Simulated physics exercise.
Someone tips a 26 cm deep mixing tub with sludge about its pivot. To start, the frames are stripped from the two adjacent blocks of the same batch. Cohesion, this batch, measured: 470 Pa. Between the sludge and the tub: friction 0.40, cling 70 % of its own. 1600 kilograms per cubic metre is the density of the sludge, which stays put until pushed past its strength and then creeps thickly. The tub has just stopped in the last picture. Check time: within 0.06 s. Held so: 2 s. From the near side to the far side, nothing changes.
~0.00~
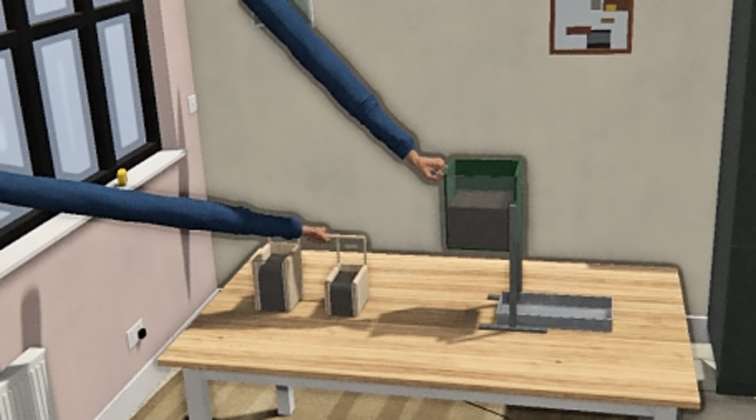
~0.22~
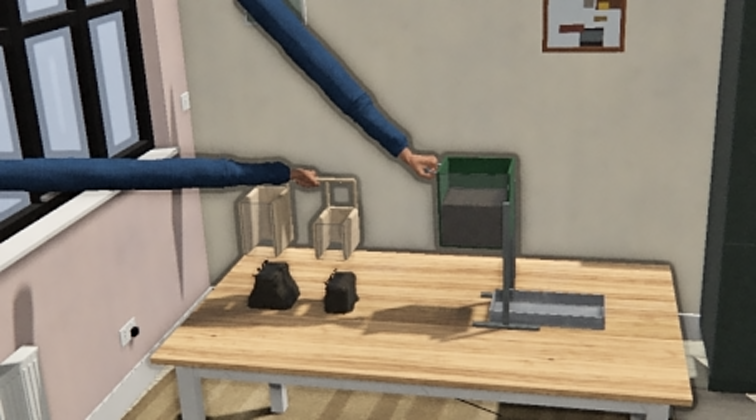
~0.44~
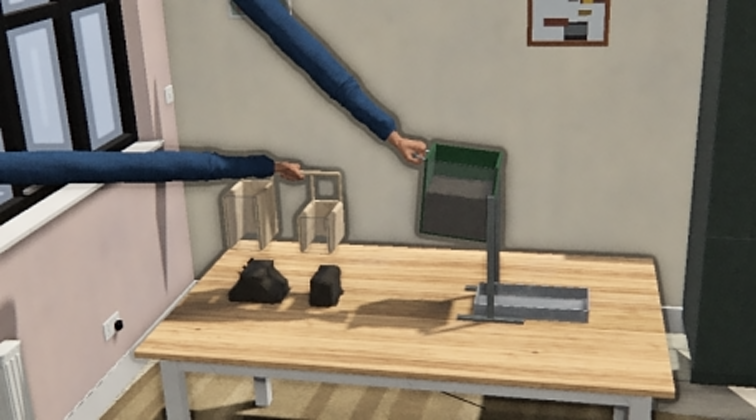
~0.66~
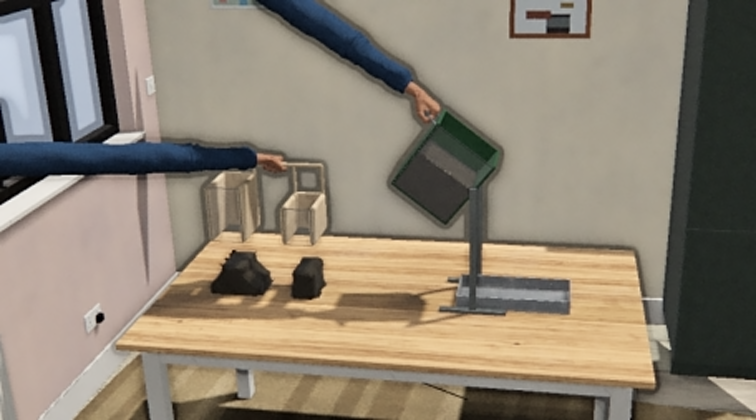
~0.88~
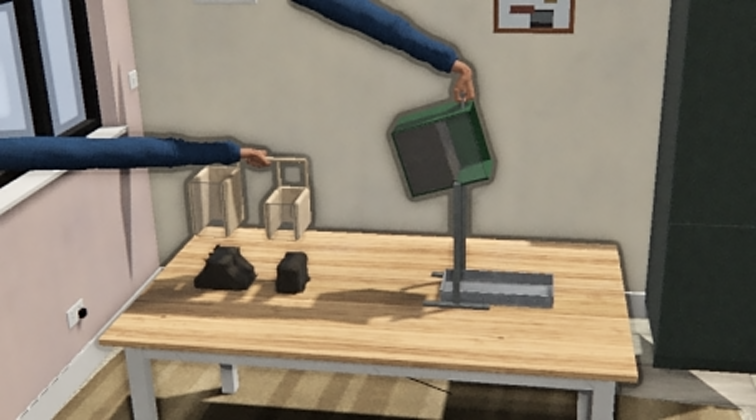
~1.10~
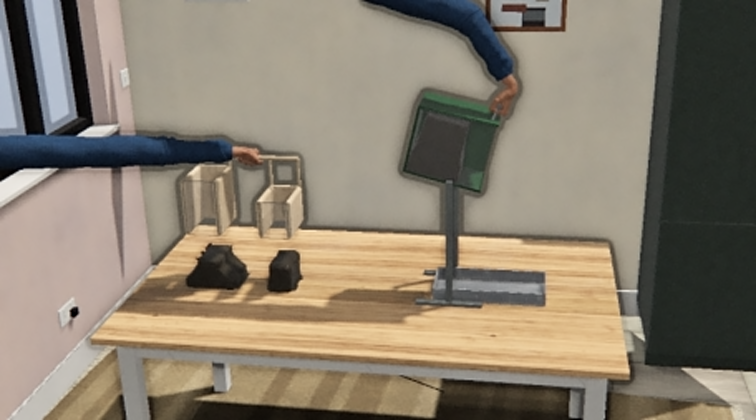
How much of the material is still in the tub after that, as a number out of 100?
About 40 out of 100.
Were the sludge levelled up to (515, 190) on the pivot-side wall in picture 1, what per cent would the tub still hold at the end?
In that case, around 30 percent.
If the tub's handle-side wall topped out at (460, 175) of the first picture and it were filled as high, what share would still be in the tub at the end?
50 %, roughly.
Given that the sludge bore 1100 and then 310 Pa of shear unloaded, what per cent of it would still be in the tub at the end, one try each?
Expect about 95 in a hundred, then about 30 in a hundred.
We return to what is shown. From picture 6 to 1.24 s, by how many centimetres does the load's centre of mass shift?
It has moved close to 8 cm.
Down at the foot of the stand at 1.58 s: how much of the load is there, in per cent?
Some 40 % has got all the way down.
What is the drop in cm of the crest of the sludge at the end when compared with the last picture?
15 cm.
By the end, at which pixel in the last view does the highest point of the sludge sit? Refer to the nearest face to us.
The highest point is near (432, 161) in the last picture.
After 1.24 s, the tub is at 104 degrees and holds 95 %.
After 1.41 s, the tub is at 104 degrees and holds 50 %.
After 1.58 s, the tub is at 104 degrees and holds 41 %.
After 1.75 s, the tub is at 104 degrees and holds 40 %.
After 3.10 s, at the end, the tub is at 104 degrees and holds 40 %.
